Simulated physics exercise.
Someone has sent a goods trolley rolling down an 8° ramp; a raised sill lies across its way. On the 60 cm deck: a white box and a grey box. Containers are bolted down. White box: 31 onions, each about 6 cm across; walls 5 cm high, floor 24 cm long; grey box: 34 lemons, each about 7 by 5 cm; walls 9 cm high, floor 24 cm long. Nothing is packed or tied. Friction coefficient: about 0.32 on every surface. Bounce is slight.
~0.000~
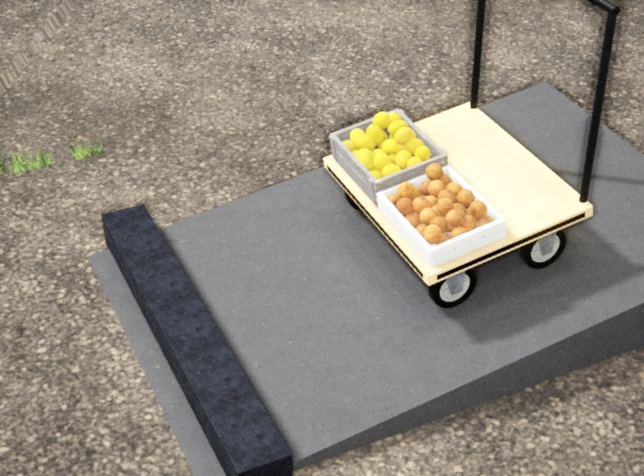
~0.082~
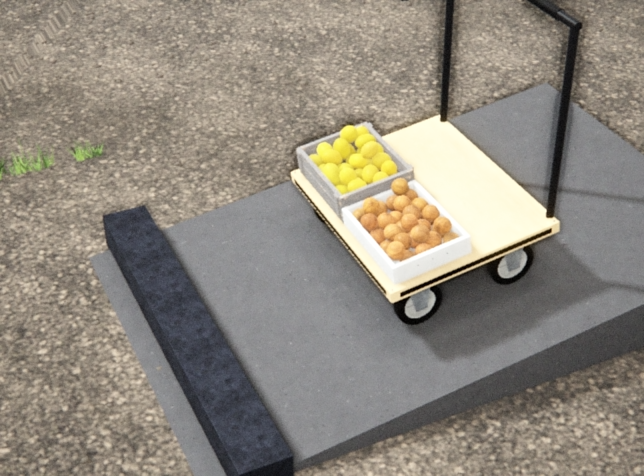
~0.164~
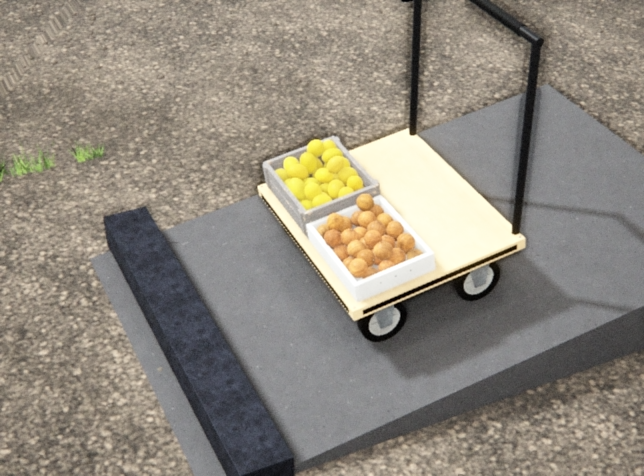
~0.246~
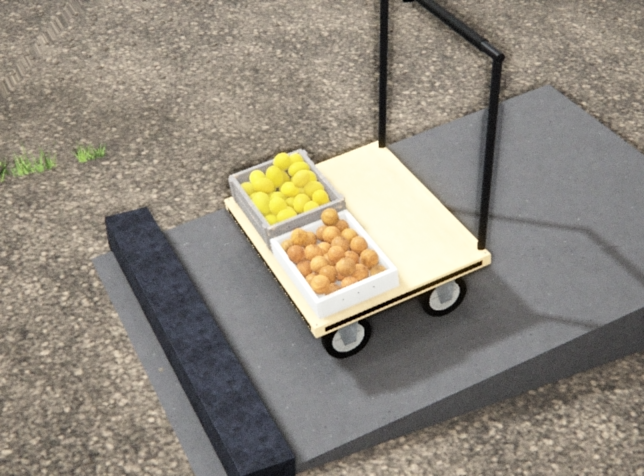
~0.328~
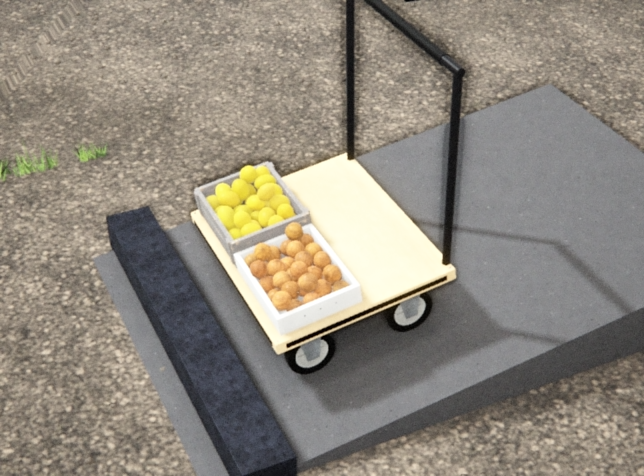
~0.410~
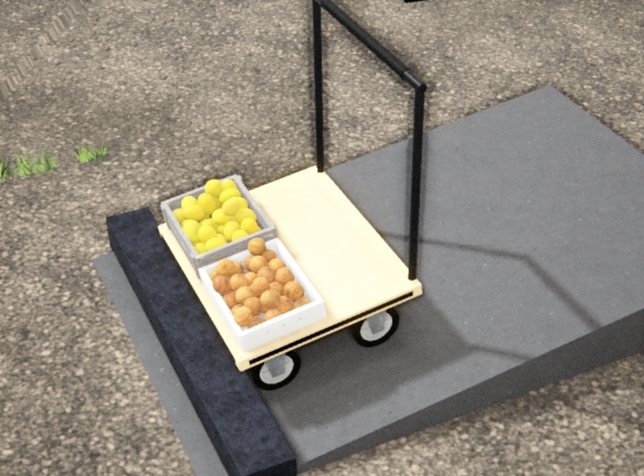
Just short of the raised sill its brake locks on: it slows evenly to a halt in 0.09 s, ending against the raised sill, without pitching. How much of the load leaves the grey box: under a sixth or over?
Out of the grey box go less than a sixth of the lemons.
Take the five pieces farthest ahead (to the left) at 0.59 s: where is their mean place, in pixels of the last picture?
Near (187, 316).
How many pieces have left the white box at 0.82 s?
About: White box 8.
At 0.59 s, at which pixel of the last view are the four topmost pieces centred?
Around (208, 219).
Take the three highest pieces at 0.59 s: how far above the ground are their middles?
Some 38 cm up.
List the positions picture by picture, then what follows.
In the first picture (places track the rim corner closest to us here), grey box (its farthest corner) (396, 110); white box (433, 249); 66 cm to go; all still inside.
In the second picture, grey box (364, 124); white box (396, 266); 53 cm to go.
In the third picture, grey box (331, 138); white box (358, 283); 40 cm to go.
In the fourth picture, grey box (298, 151); white box (320, 300); 27 cm to go.
In the fifth picture, grey box (265, 164); white box (281, 317); 14 cm to go.
In the sixth picture, grey box (233, 177); white box (243, 333); stopping; all still inside.
After 0.47 s, the white box is down by 2 of 31 and the grey box has all 34.
After 0.59 s, the white box is down by 5 of 31 and the grey box has all 34.
After 0.82 s, the white box is down by 7 of 31 and the grey box has all 34.
Outcome (at 1.33 s), the white box is down by 8 of 31 and the grey box has all 34. Asked share, 0 of 34, 0 per cent.
